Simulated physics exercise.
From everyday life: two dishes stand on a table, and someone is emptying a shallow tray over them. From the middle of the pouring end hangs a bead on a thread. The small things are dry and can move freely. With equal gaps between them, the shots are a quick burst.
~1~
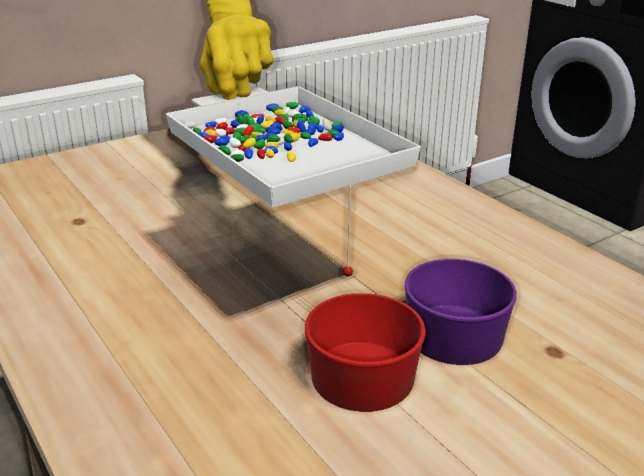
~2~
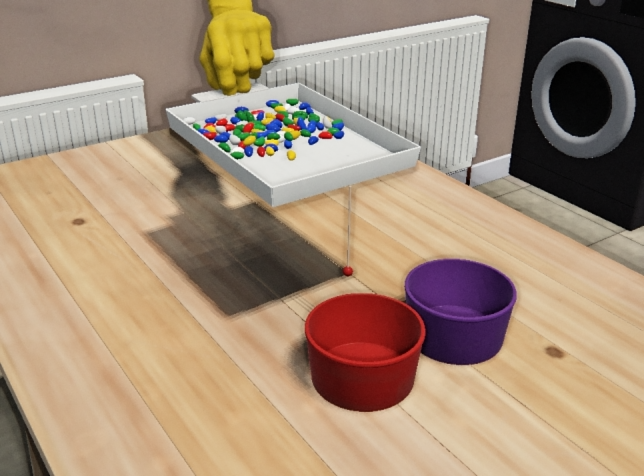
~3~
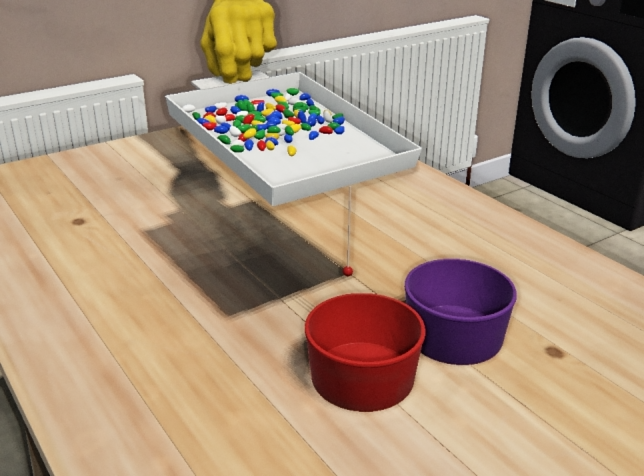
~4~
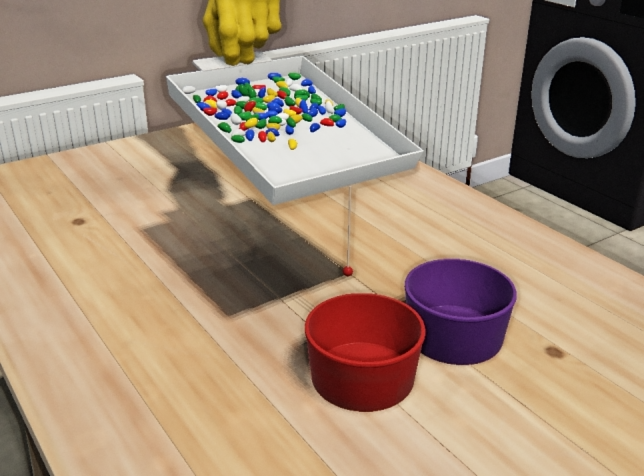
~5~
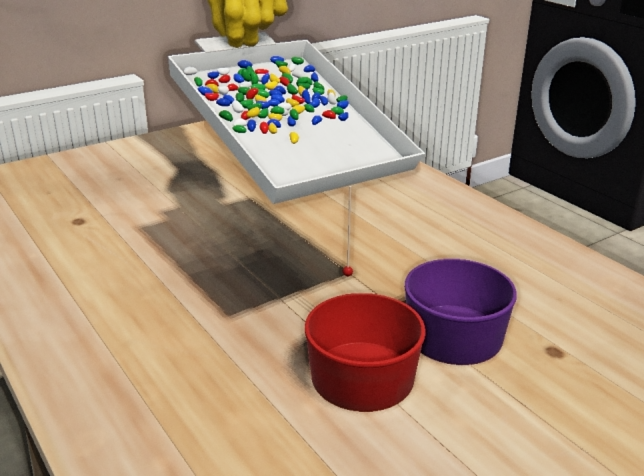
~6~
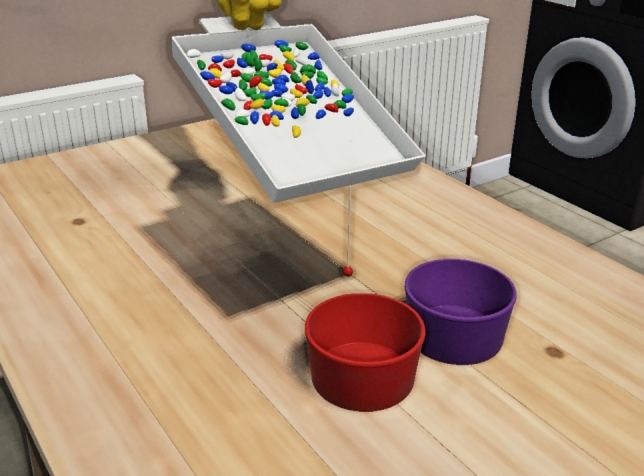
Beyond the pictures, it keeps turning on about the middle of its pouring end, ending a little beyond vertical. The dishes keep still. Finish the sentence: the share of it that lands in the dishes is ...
... above one half.
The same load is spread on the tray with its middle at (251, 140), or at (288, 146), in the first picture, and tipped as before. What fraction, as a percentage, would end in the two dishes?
In order, about 80 and 90 in a hundred.
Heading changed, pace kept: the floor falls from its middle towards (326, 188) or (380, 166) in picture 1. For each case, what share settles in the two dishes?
In turn some 70 and 30 per cent.
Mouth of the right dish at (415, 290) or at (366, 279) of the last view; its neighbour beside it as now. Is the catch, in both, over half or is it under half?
Result, first setup: The bulk; second setup: The minor share.
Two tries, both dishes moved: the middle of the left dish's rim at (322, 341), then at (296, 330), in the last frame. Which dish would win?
The first time it is the dish to the right, and the second time it is the dish to the right.
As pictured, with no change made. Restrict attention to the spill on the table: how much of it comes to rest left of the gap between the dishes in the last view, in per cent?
About 80 percent.
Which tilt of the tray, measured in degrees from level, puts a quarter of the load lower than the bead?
About 105 degrees.
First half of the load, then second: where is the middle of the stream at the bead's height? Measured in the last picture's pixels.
The early half goes through (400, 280), the late half through (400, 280).
Soon, tray tipped steeply; nearly all on the tray; a small part in the air.
A while on, tray tipped past a quarter turn; about two thirds on the tray; a small part in the left dish; a small part in the right dish; a small part outside both; a small part in the air.
Towards the end, tray tipped past a quarter turn; about a third in the left dish; about a third in the right dish; about a quarter outside both.
Finally, tray tipped past a quarter turn; about a third in the left dish; about a third in the right dish; about a quarter outside both.
